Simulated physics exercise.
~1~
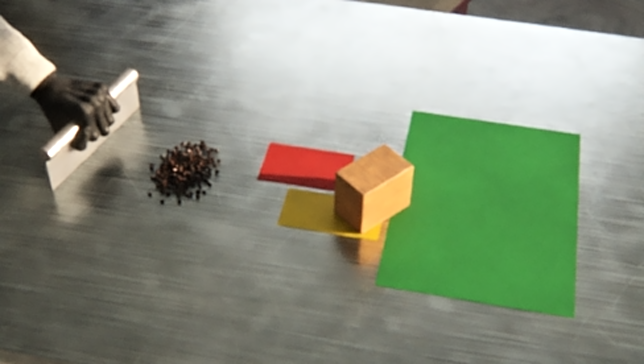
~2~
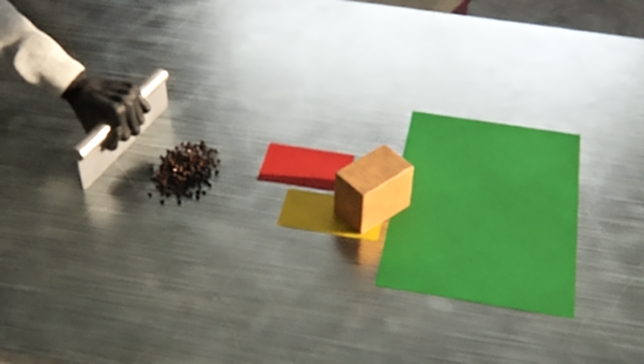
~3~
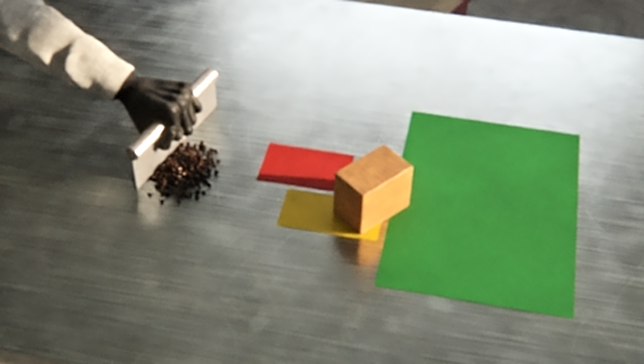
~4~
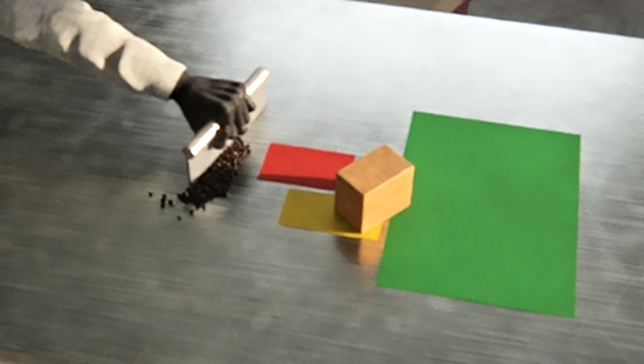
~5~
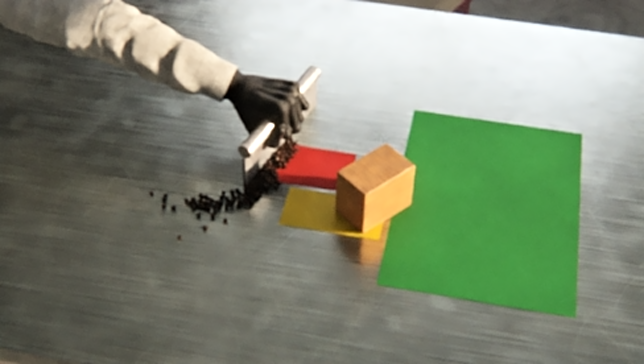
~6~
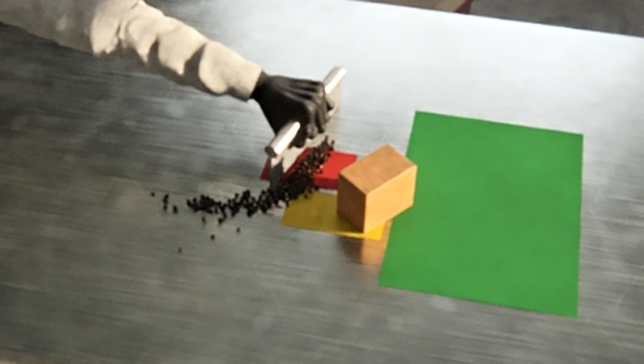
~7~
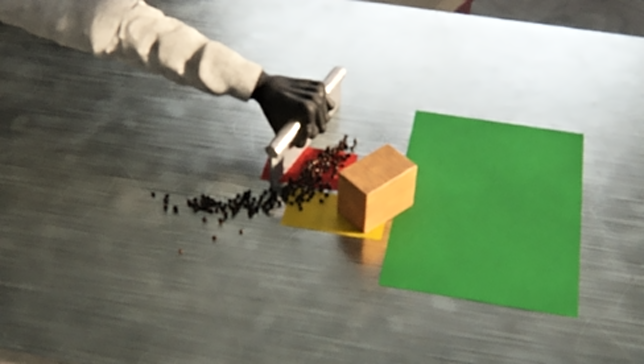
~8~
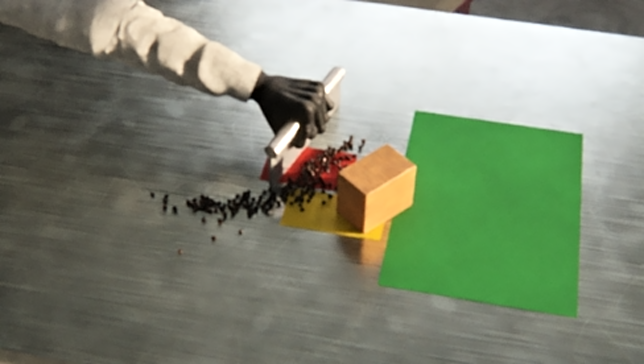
On a brushed metal tabletop seen from above at an angle, a black-gloved hand in a pale sleeve holds a flat scraper at the left. Ahead of it lie a heap of dark coffee beans, a red mat above a yellow one, a wooden block, and a large green mat at the right. The hand pushes the scraper rightward into the heap and sweeps beans toward the block, leaving a trail behind. It stops over the red mat as beans spread forward. Finally beans lie scattered across the red and yellow mats and bare metal, with none on the green.
